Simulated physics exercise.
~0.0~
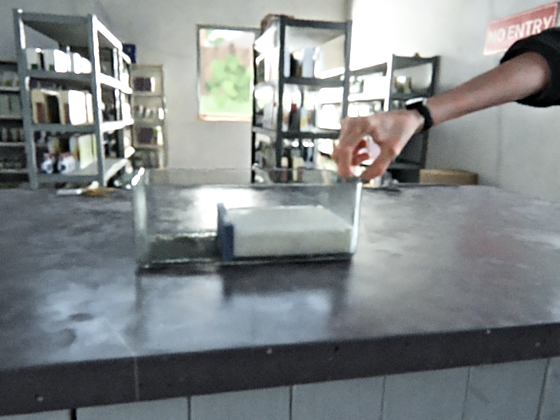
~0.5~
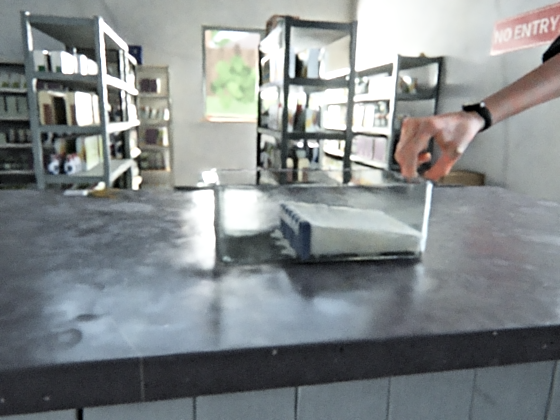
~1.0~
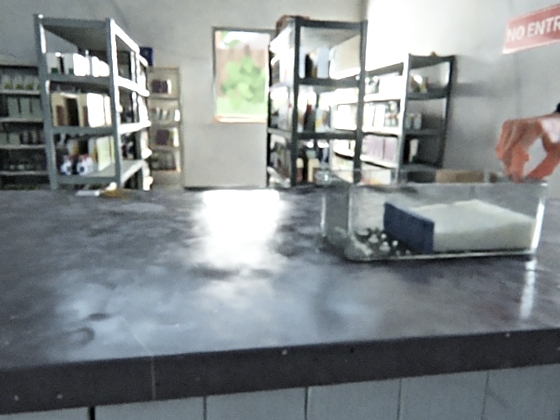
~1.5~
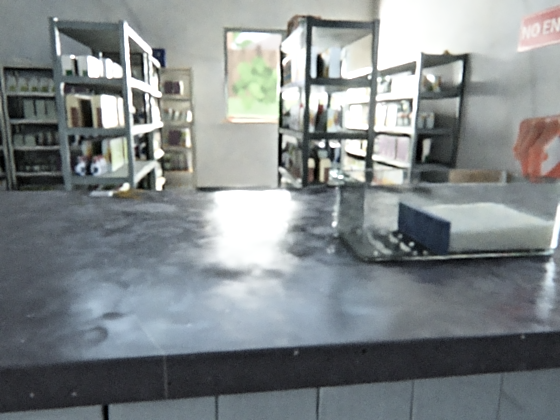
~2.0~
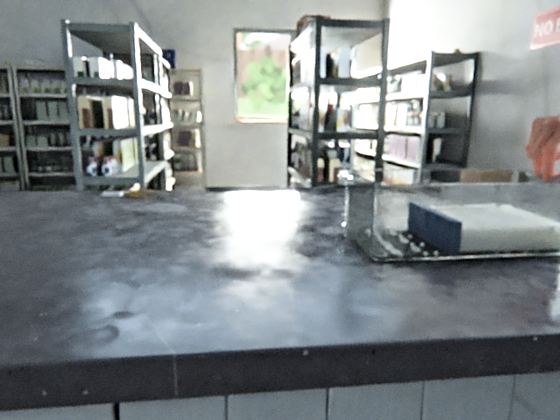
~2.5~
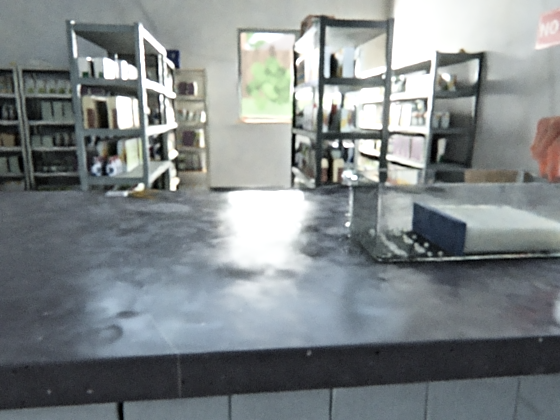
A hand with a dark wristband pulls a clear glass food box rightwards across a dark, glossy countertop, seen from just in front of it. White milk fills only the right half of the box, behind a dark blue divider. Metal shelves of books and jars, a bright window and a red no entry sign stand behind. As the box slides right, the milk tilts and a little spills past the divider, scattering as droplets on the left side. The view pans slightly left, and the box comes to rest near the right edge, nearly all the milk still on the right.
